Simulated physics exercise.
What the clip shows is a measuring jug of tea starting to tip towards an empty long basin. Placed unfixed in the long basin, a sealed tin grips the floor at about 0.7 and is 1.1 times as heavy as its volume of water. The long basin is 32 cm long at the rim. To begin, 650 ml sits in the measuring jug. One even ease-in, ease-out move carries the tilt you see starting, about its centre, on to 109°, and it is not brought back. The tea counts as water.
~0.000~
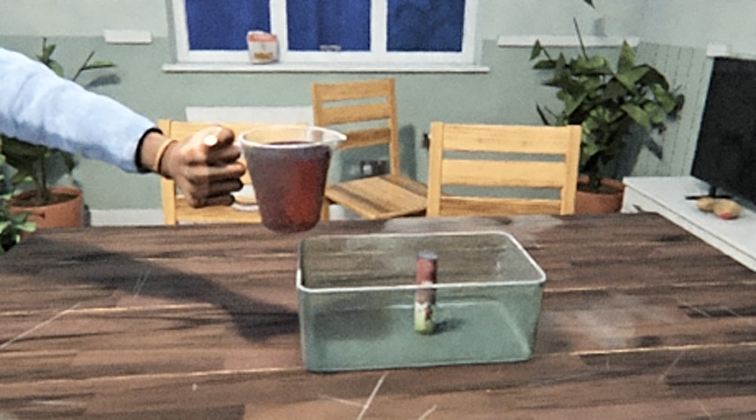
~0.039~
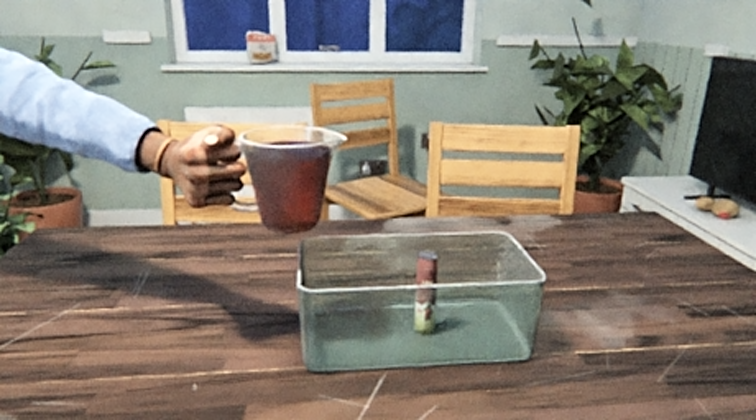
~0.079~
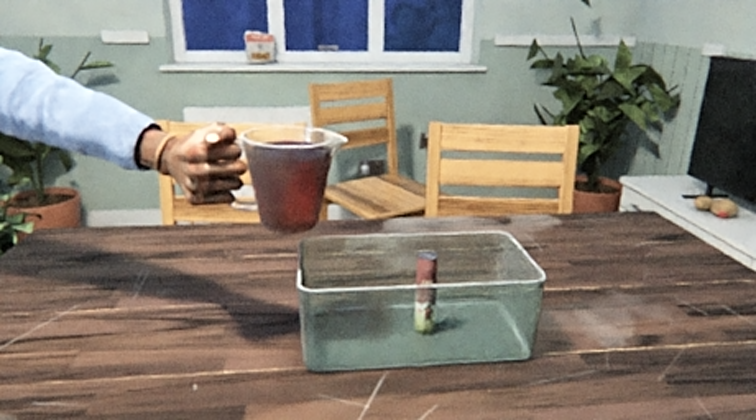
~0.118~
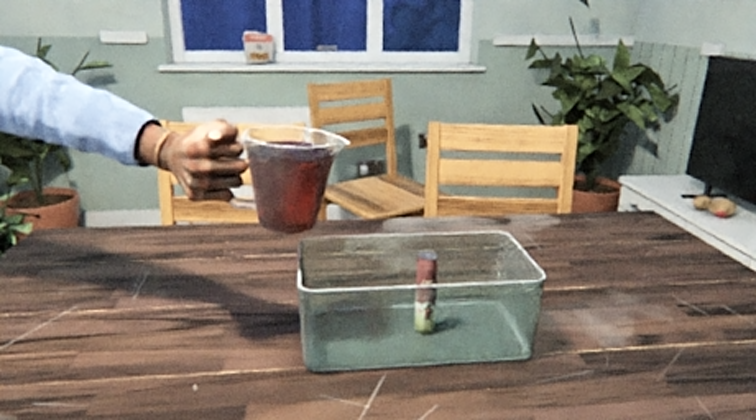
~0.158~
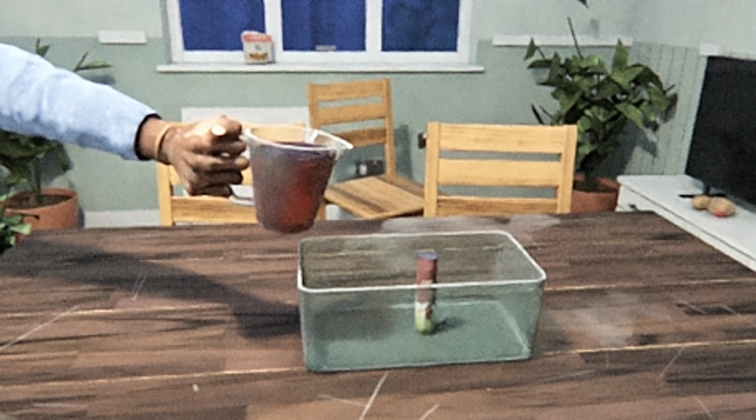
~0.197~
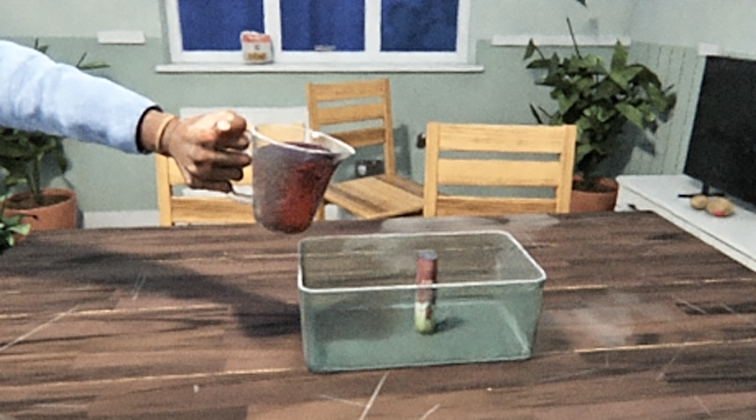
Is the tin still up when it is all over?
Most probably it will stay balanced.
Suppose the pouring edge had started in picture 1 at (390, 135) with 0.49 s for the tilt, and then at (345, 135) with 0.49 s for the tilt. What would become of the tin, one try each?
Try 1: Tipped over; try 2: Still standing.
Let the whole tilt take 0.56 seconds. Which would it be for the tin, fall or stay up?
Result: Tin upright.
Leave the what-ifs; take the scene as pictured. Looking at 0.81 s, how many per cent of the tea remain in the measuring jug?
Close to 10 in a hundred.
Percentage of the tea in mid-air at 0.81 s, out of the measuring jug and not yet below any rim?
About 10 per cent.
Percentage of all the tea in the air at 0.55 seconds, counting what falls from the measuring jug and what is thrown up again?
Close to 22 per cent, I'd say.
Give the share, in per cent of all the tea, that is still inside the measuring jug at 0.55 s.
66 %.
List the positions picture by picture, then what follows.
In the first frame, it leans 0°; its right rim is at (346, 137); the tea meets the walls at (247, 150) and (331, 148); the long basin's rim runs from (299, 263) to (526, 255); the tin's top is at (428, 259).
In the second frame, it leans 1°; its right rim is at (346, 137); the tea meets the walls at (247, 149) and (331, 148).
In the third frame, it leans 2°; its right rim is at (347, 139); the tea meets the walls at (247, 149) and (332, 149).
In the fourth frame, it leans 5°; its right rim is at (349, 142); the tea meets the walls at (249, 148) and (333, 151).
In the fifth frame, it leans 9°; its right rim is at (352, 146); the tea meets the walls at (252, 148) and (336, 152).
In the sixth frame, it leans 13°; its right rim is at (355, 151); the tea meets the walls at (255, 149) and (340, 153).
Then, 0.55 s in, the tilt is 76° and 65 per cent is still to pour; the tin stands where it began.
Then, 0.81 s in, the tilt is 108° and 10 per cent is still to pour; the tin stands where it began.
Then, 1.08 s in, the tilt is 109° and 0 per cent is still to pour; the tin stands where it began.
Then, 1.37 s in, the tilt is 109° and 0 per cent is still to pour; the tin stands where it began.
Finally, the tin stands where it began.
